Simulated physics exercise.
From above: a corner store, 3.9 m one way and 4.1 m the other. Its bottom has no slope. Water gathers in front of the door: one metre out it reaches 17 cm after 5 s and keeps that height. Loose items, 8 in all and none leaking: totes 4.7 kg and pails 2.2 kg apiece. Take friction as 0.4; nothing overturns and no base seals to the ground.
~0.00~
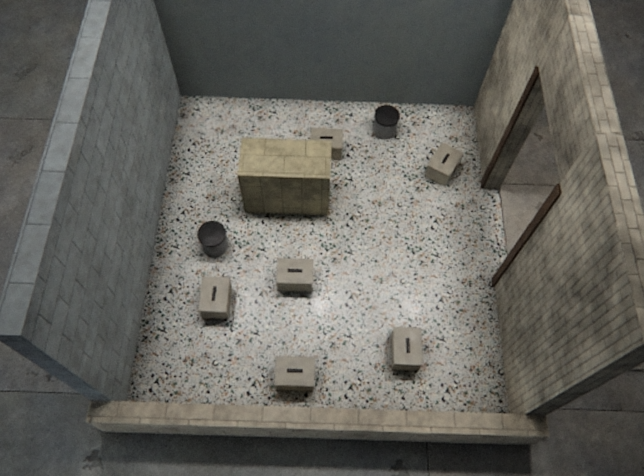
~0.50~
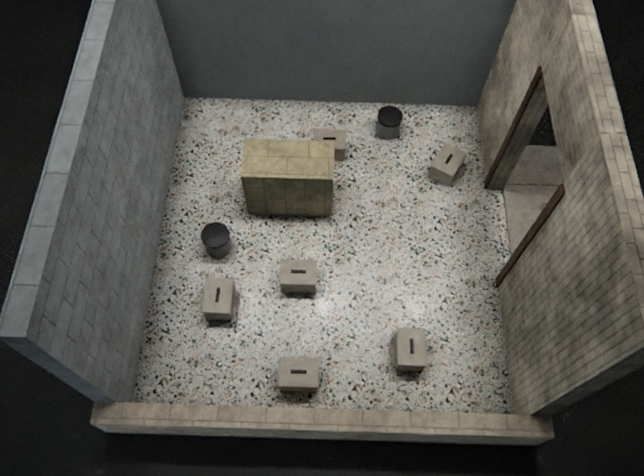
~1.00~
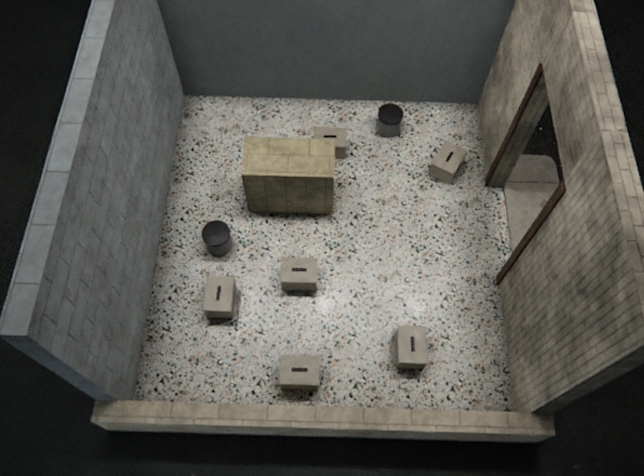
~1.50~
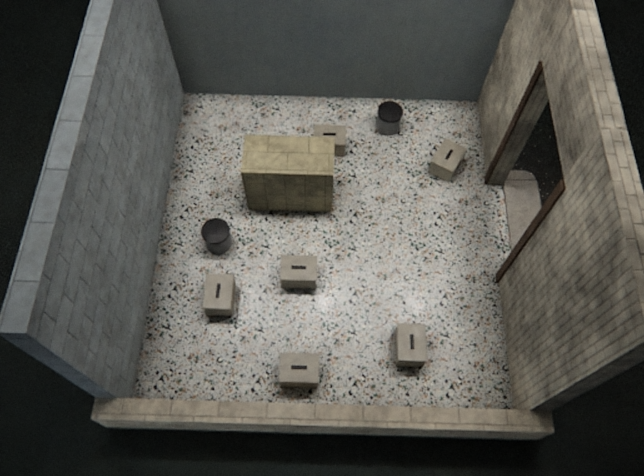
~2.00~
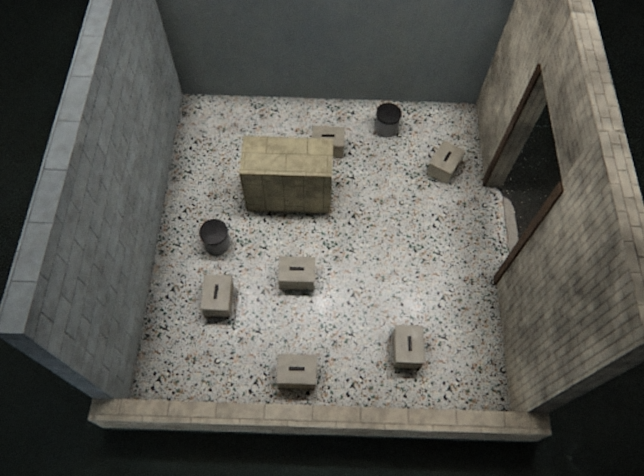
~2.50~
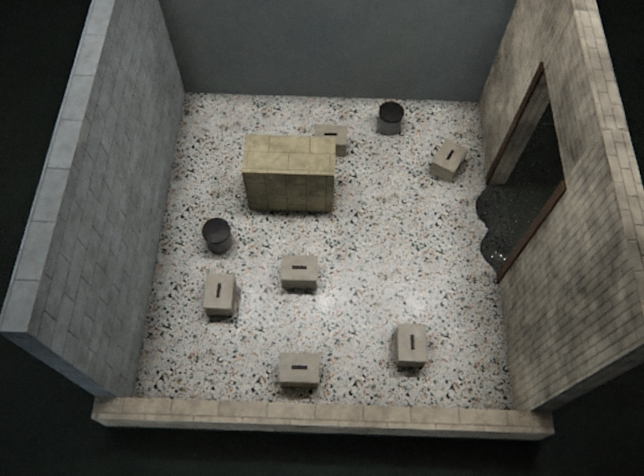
A walled room holding scattered totes stays still as dark water spreads in through the doorway.
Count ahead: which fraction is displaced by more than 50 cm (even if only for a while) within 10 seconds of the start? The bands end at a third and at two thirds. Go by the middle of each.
It is between one and two thirds.
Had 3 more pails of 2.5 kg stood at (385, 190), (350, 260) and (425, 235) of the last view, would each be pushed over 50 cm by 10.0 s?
In turn: Over, over, past it.
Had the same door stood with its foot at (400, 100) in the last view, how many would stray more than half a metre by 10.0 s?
In that case 5 of them.
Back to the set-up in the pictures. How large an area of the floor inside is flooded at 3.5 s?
Roughly 1.0 m2.
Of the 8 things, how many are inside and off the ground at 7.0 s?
I count 1.
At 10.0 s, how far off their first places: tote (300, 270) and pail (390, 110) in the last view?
In turn: 150 cm, 40 cm.
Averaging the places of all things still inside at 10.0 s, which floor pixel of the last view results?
Near (295, 248).
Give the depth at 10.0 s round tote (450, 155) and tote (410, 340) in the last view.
Roughly 3 and 2 cm.
After 3.5 s 0 of 8 are over 50 cm from their spots; 0 afloat.
After 4.5 s 0 of 8 are over 50 cm from their spots; 0 afloat.
After 7.0 s 3 of 8 are over 50 cm from their spots; 1 afloat.
After 10.0 s 4 of 8 are over 50 cm from their spots, and 4 have been at some point; 6 afloat.
